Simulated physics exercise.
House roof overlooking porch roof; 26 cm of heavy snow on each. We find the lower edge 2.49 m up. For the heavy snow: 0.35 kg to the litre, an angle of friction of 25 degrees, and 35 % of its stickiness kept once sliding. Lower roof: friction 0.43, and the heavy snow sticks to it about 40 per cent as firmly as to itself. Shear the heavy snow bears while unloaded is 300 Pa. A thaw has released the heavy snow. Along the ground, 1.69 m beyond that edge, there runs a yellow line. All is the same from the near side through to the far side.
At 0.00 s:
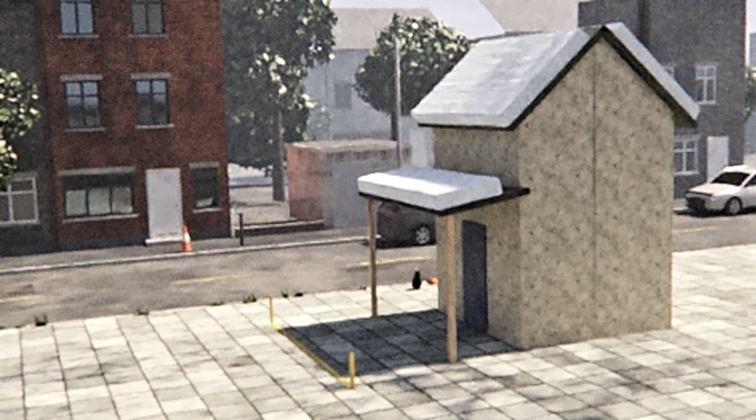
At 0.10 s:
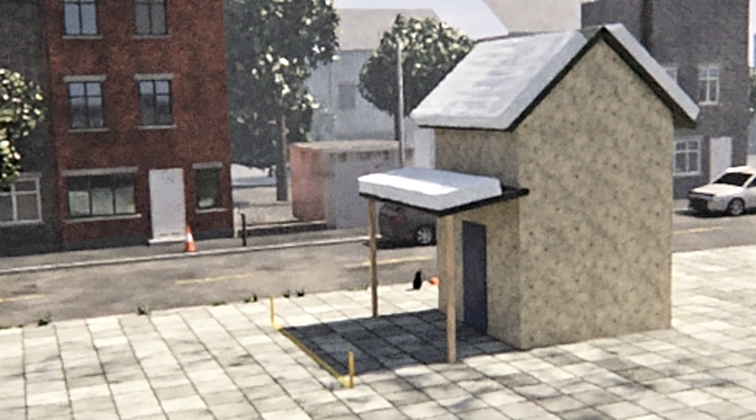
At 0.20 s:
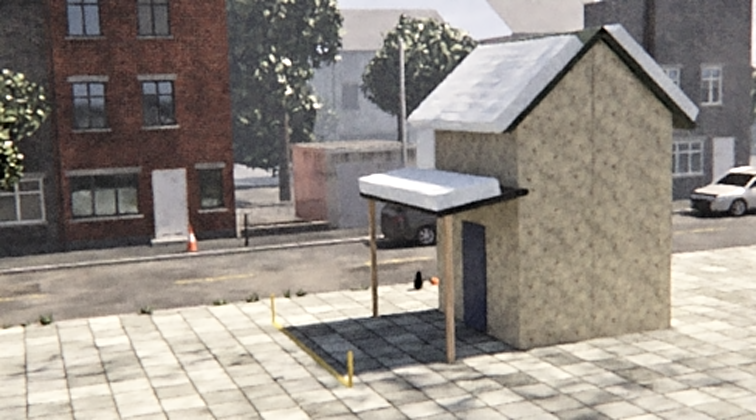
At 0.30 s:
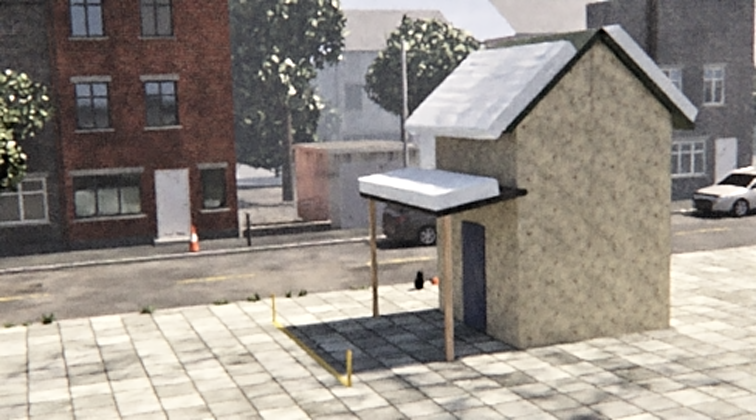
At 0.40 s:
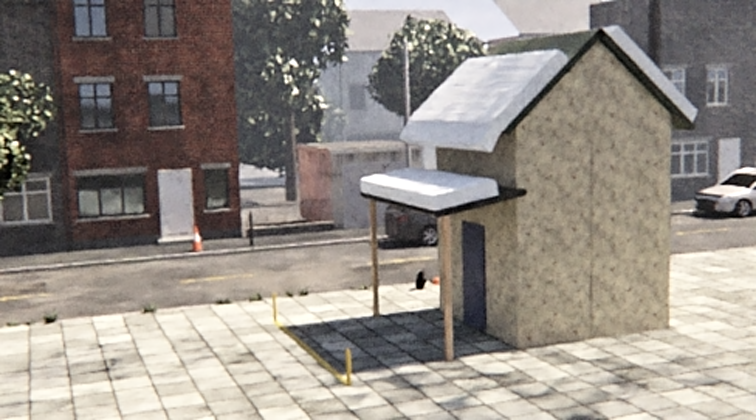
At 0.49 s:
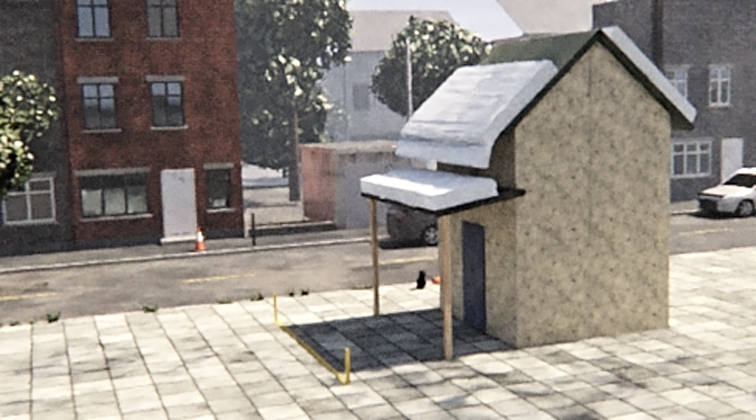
The video shows a small house with a porch beside a street, where the thick snow on its upper roof slides slowly down to the left over the lower edge, cracking as it moves above the snow-covered porch roof.
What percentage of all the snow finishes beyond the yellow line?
About 43 %.
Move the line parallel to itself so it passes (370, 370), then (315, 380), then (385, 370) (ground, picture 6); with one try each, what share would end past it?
In turn about 55 %, 35 %, 60 %.
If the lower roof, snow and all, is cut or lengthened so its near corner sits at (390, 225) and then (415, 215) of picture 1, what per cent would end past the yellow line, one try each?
Roughly 25 % and then 35 %.
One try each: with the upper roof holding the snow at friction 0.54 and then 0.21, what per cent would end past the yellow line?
I'd expect around 25 percent, then around 40 percent.
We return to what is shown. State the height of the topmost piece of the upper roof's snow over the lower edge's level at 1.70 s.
0.5 m or thereabouts.
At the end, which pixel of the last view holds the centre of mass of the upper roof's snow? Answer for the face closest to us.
I'd place it around (325, 334).
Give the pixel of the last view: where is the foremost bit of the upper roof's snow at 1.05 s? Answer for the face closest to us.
Close to pixel (396, 215).
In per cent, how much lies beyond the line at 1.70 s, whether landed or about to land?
I'd say near 35 in a hundred.
After 1.05 s, none is below the lower edge and 0 % is past the line.
After 1.70 s, 63 % is below the lower edge and 35 % is past the line.
After 2.35 s, 66 % is below the lower edge and 43 % is past the line.
After 3.00 s, 66 % is below the lower edge and 43 % is past the line.
After 3.10 s, at the end, 66 % is below the lower edge and 43 % is past the line.
